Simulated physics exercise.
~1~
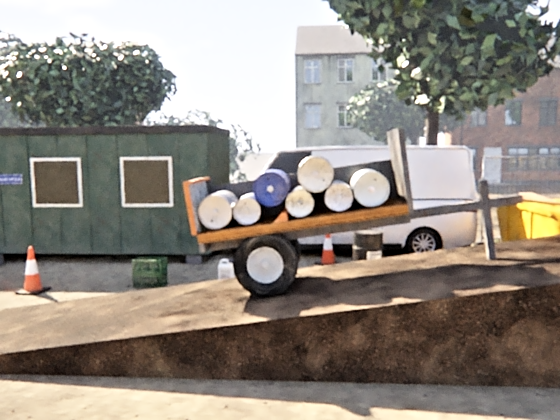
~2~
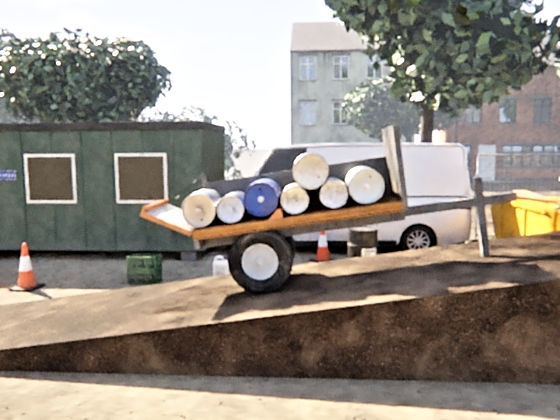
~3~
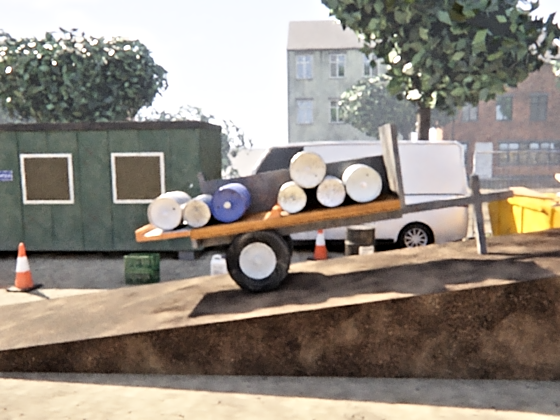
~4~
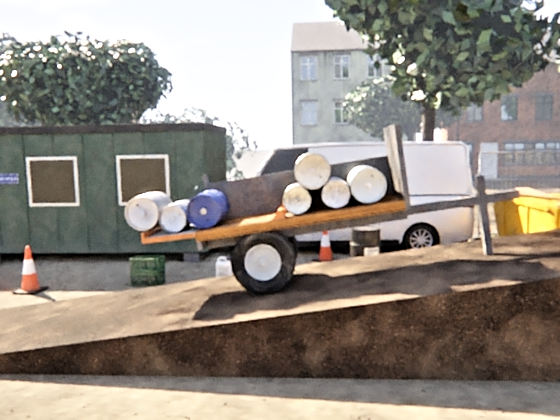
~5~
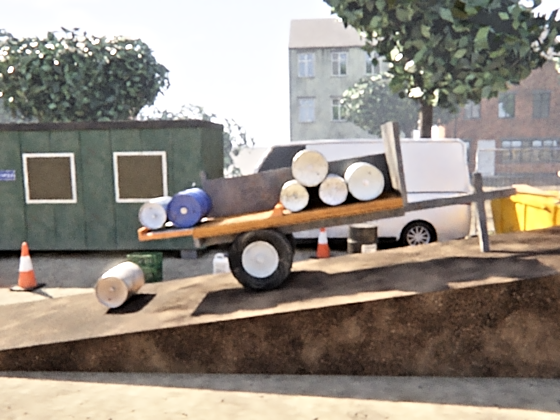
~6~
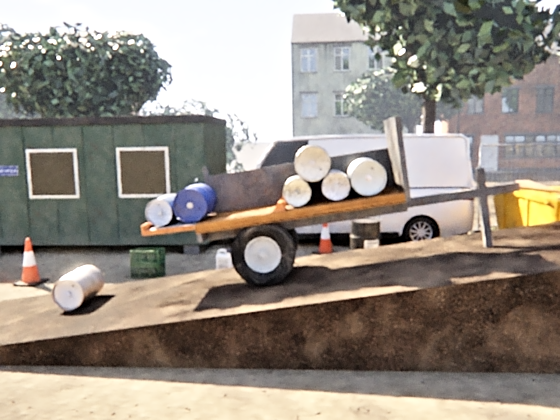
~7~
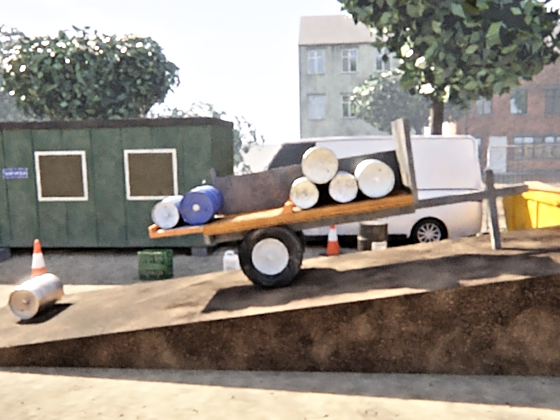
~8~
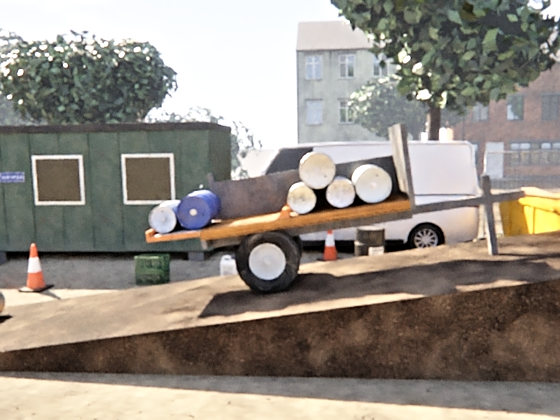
The video shows a tilted trailer of white barrels and one blue one on a dirt slope as its tailgate drops open and several roll left; one white barrel falls and rolls downhill out of view, while the blue one stops on the lowered gate beside another white barrel.
